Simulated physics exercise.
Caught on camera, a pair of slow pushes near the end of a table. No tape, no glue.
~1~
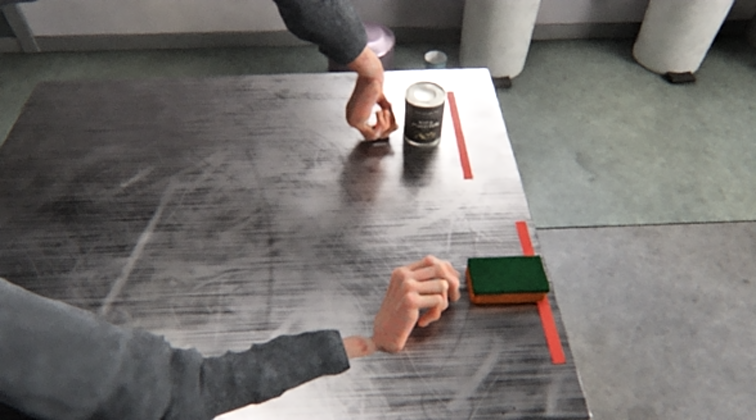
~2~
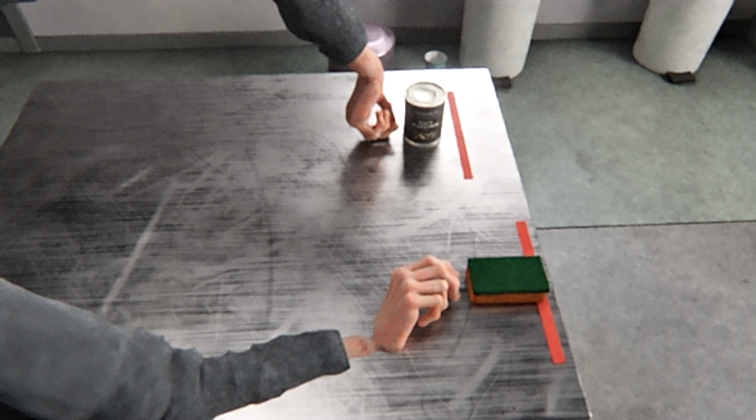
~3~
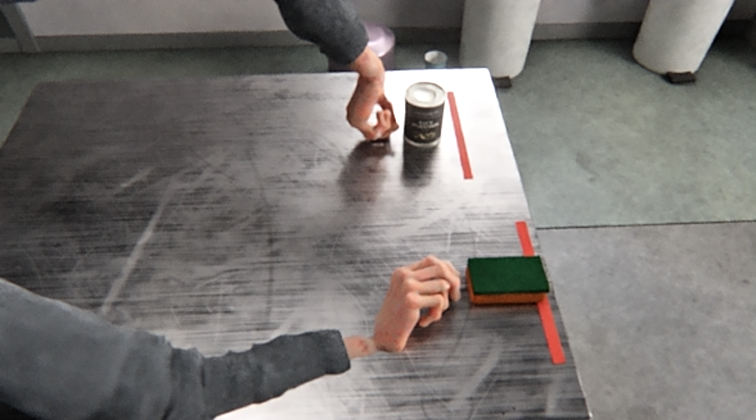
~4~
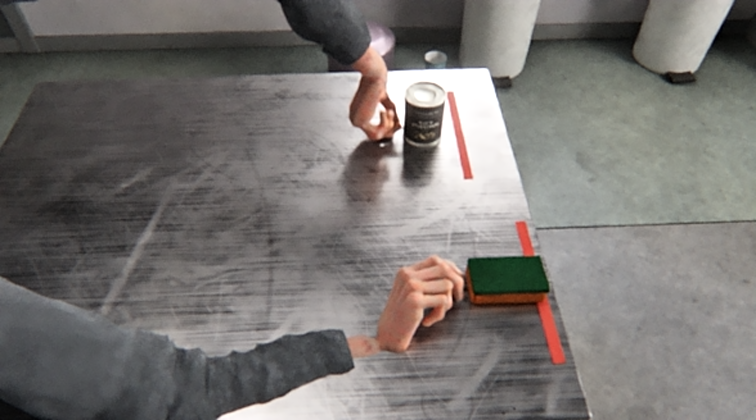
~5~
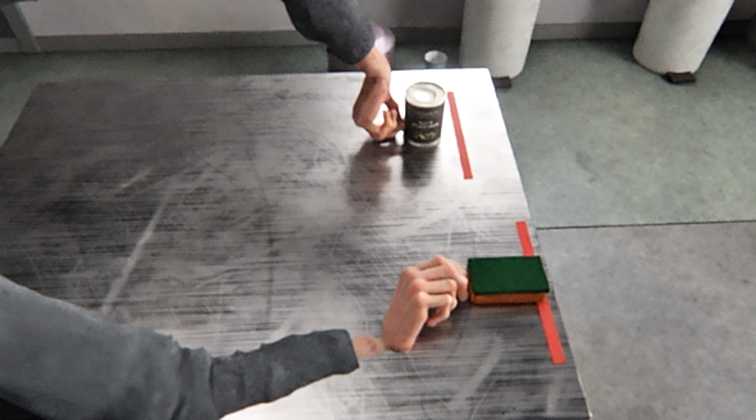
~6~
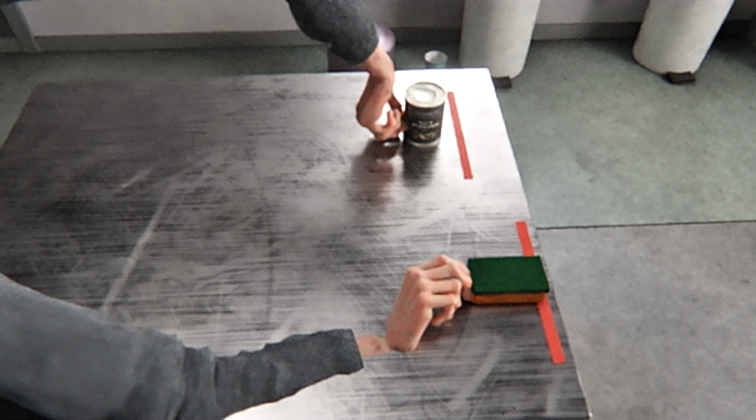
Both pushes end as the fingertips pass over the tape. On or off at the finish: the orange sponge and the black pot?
Outcome: The orange sponge goes over the edge and the black pot stays on the table.
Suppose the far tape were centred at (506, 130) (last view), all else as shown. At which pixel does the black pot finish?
Near (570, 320).
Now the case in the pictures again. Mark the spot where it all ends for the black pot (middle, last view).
At about (486, 112).
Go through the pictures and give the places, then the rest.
Orange sponge (506, 280); black pot (424, 113), in the first frame.
Black pot (424, 114), in the second frame.
Orange sponge (506, 280), in the third frame.
Black pot (424, 114), in the fourth frame.
Orange sponge (506, 280), in the fifth frame.
Orange sponge (506, 280); black pot (424, 114), in the sixth frame.
Then, 1.44 s later than the last frame, orange sponge dropping near (568, 324); black pot shifted about its own width near (481, 112).
When it is over, the orange sponge falls off the table; the black pot remains on top, near (486, 112).
